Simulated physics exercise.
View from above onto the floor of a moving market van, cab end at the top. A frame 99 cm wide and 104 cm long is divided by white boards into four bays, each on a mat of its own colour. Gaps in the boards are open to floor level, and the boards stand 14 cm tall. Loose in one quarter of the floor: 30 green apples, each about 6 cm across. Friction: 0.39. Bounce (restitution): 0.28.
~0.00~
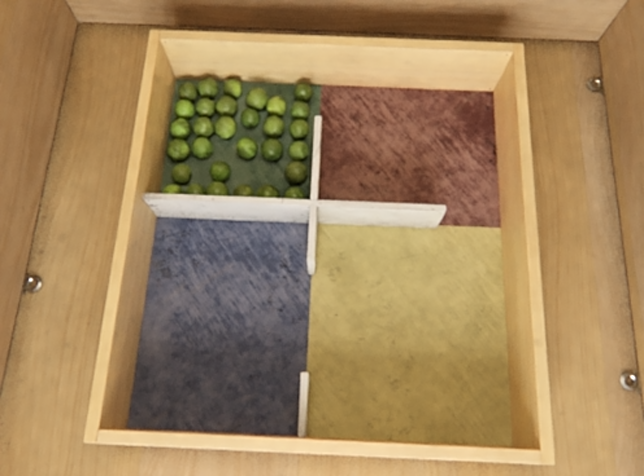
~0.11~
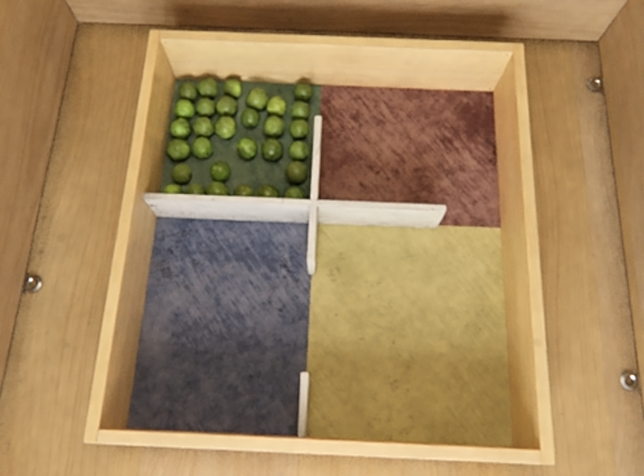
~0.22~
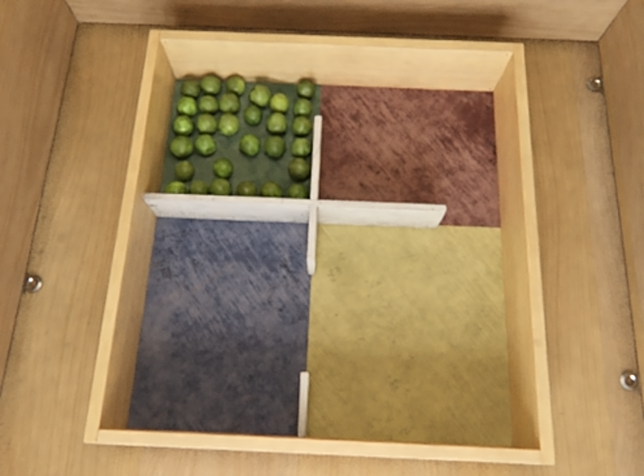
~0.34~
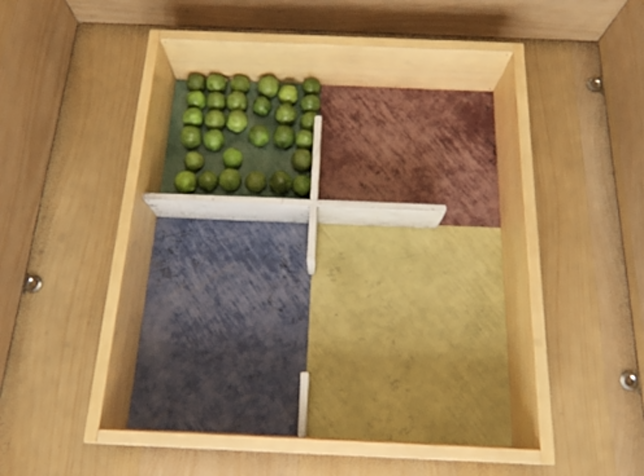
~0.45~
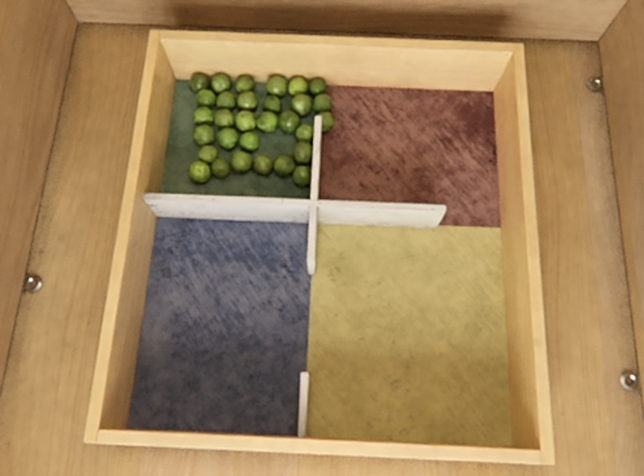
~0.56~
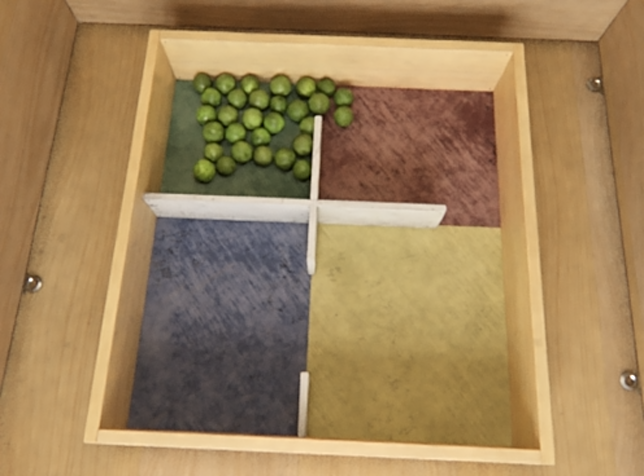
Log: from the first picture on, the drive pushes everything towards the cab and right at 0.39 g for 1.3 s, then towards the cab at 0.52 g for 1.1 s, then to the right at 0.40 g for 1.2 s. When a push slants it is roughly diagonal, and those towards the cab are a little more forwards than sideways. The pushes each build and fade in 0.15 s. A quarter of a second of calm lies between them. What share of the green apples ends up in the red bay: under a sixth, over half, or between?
Over half.
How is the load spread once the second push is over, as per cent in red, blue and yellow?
Per cent by then - red: 50, blue: 0, yellow: 0.
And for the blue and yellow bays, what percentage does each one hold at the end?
Blue 0 %, yellow 10 %.
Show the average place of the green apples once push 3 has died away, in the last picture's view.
Mean position: Roughly (395, 122).
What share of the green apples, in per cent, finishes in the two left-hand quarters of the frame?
Share: About 30 in a hundred.
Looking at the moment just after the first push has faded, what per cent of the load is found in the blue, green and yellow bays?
Blue 0, green 50, yellow 0 %.
After push 1 (1.54 s), 15 in the red bay and 15 in the green bay.
After push 2 (2.89 s), 15 in the red bay and 15 in the green bay.
After push 3 (4.34 s), 21 in the red bay, 8 in the green bay and 1 in the yellow bay.
Outcome (at 5.36 s), 20 in the red bay, 8 in the green bay and 2 in the yellow bay. Asked share, 20 of 30, 67 per cent.
